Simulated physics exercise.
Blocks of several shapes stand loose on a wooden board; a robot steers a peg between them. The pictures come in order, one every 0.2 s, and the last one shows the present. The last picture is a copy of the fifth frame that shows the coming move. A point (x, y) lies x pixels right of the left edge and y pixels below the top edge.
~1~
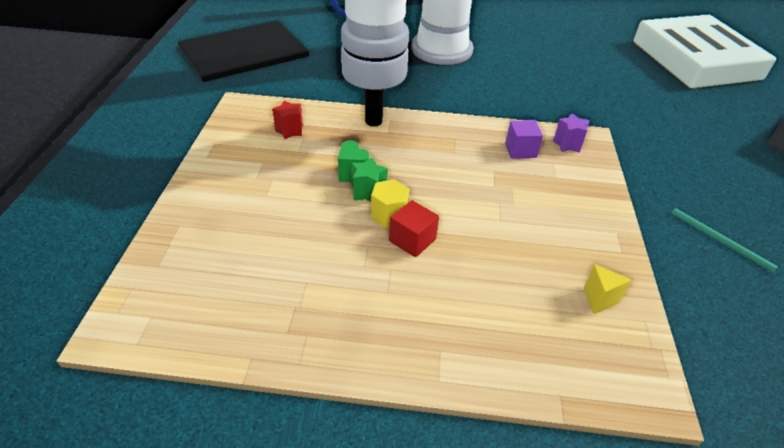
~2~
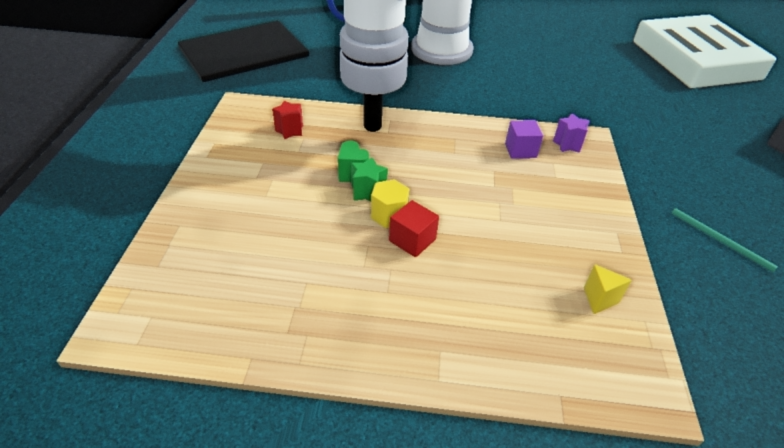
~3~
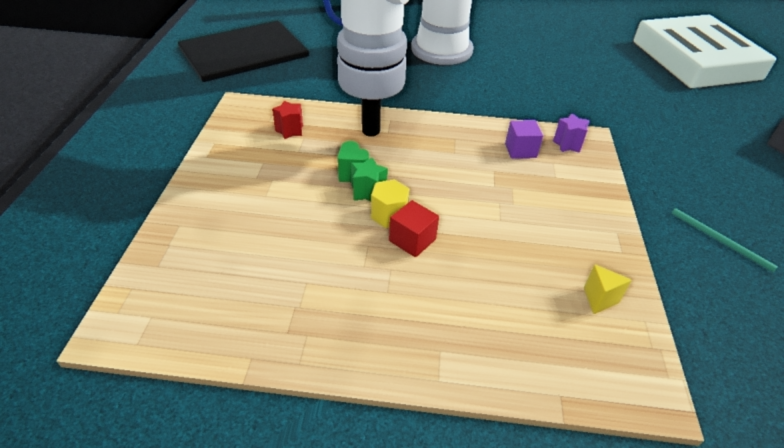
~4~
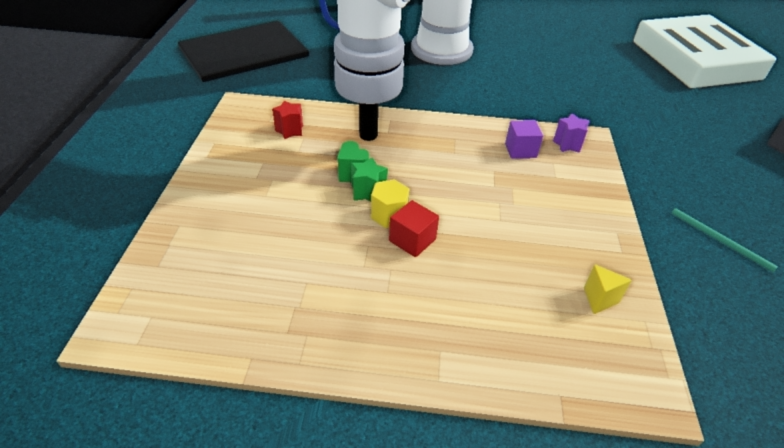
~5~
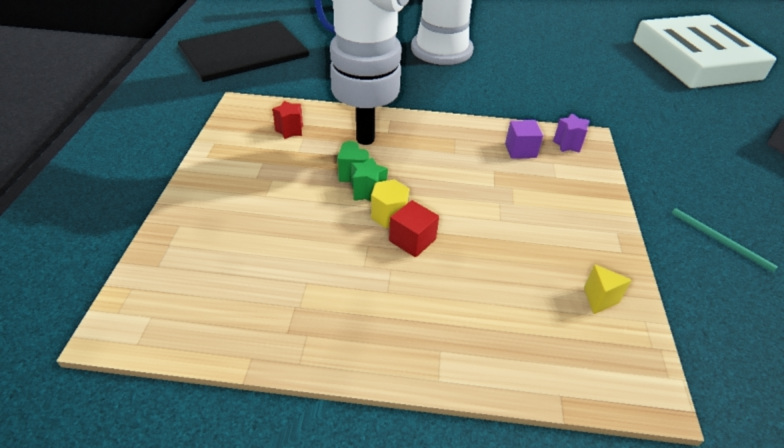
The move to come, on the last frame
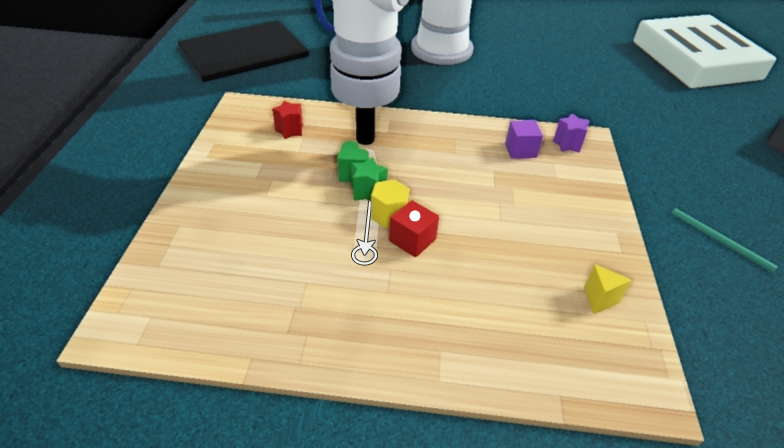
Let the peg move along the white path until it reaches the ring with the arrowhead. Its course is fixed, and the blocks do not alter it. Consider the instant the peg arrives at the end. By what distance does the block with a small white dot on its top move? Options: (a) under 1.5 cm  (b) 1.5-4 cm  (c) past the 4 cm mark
The one that fits is b, 1.5-4 cm.
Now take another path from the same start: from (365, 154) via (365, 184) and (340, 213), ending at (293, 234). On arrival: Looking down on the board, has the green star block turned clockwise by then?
The answer is no.
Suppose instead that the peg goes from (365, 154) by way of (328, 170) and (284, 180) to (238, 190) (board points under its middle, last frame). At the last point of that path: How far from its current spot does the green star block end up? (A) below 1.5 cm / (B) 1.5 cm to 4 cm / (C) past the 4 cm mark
Option A.
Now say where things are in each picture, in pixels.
The first picture shows peg's lower end at (374, 123); green heart block at (352, 151); green star block at (368, 168); yellow six-sided block at (391, 191); red four-sided block at (415, 216).
The second picture shows peg at (373, 128); blocks still.
The third picture shows peg at (371, 132); blocks still.
The fourth picture shows peg at (368, 137); blocks still.
The fifth picture shows peg at (365, 141); green heart block at (352, 151); green star block at (368, 168); yellow six-sided block at (391, 191); red four-sided block at (415, 216).
Drawn move, from (365, 154) by way of (370, 200) to (365, 255); the dot is on the red four-sided block.
The first path, step by step. One third of the way, peg at (371, 170); green heart block at (347, 156), turned 40° clockwise; green star block at (363, 175), turned 20° anticlockwise; yellow six-sided block at (391, 194).
Two thirds of the way, peg at (369, 203); green heart block at (346, 157), turned 50° clockwise; green star block at (346, 199), turned 20° clockwise; yellow six-sided block at (392, 206), turned 45° anticlockwise; red four-sided block at (422, 222).
At the end, peg at (365, 241); green heart block at (346, 157), turned 50° clockwise; green star block at (342, 207), turned 60° clockwise; yellow six-sided block at (396, 221), turned 70° anticlockwise; red four-sided block at (434, 228), turned 35° anticlockwise.
